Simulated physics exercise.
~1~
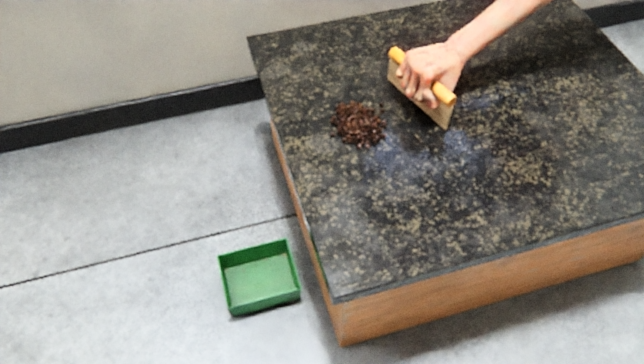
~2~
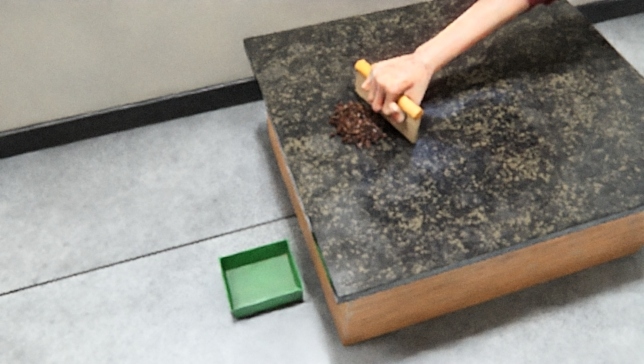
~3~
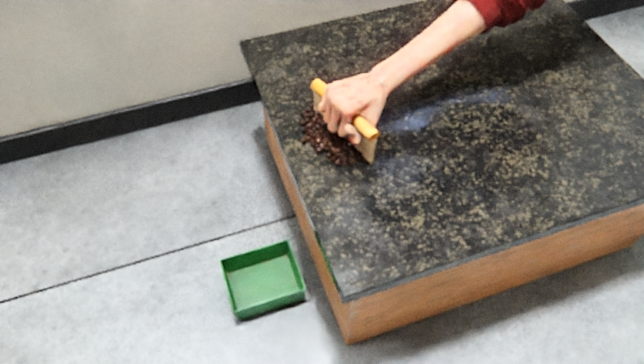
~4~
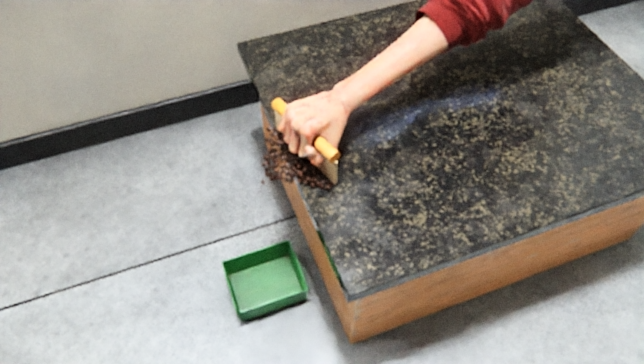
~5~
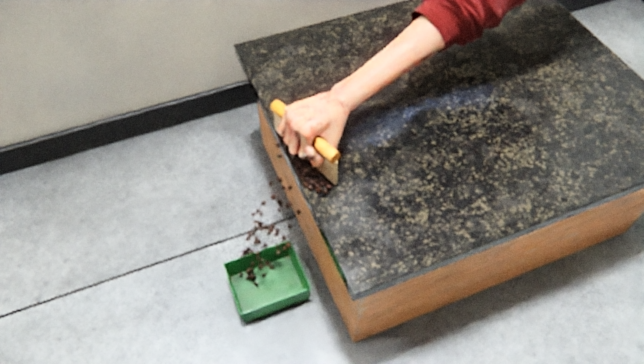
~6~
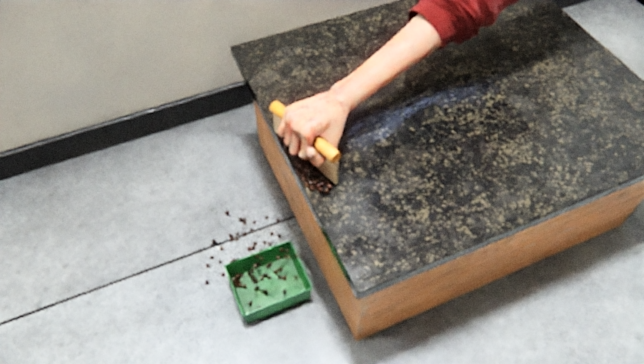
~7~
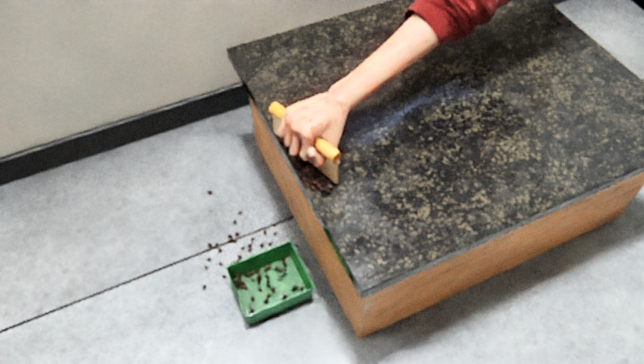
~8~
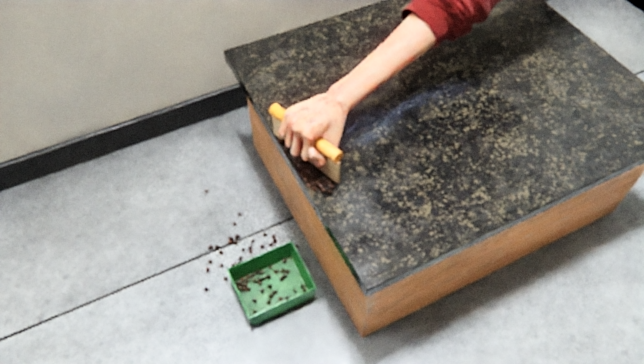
On a speckled dark slab, a hand scraping brown bits over the edge, some landing in a green tray, others scattering on the floor.
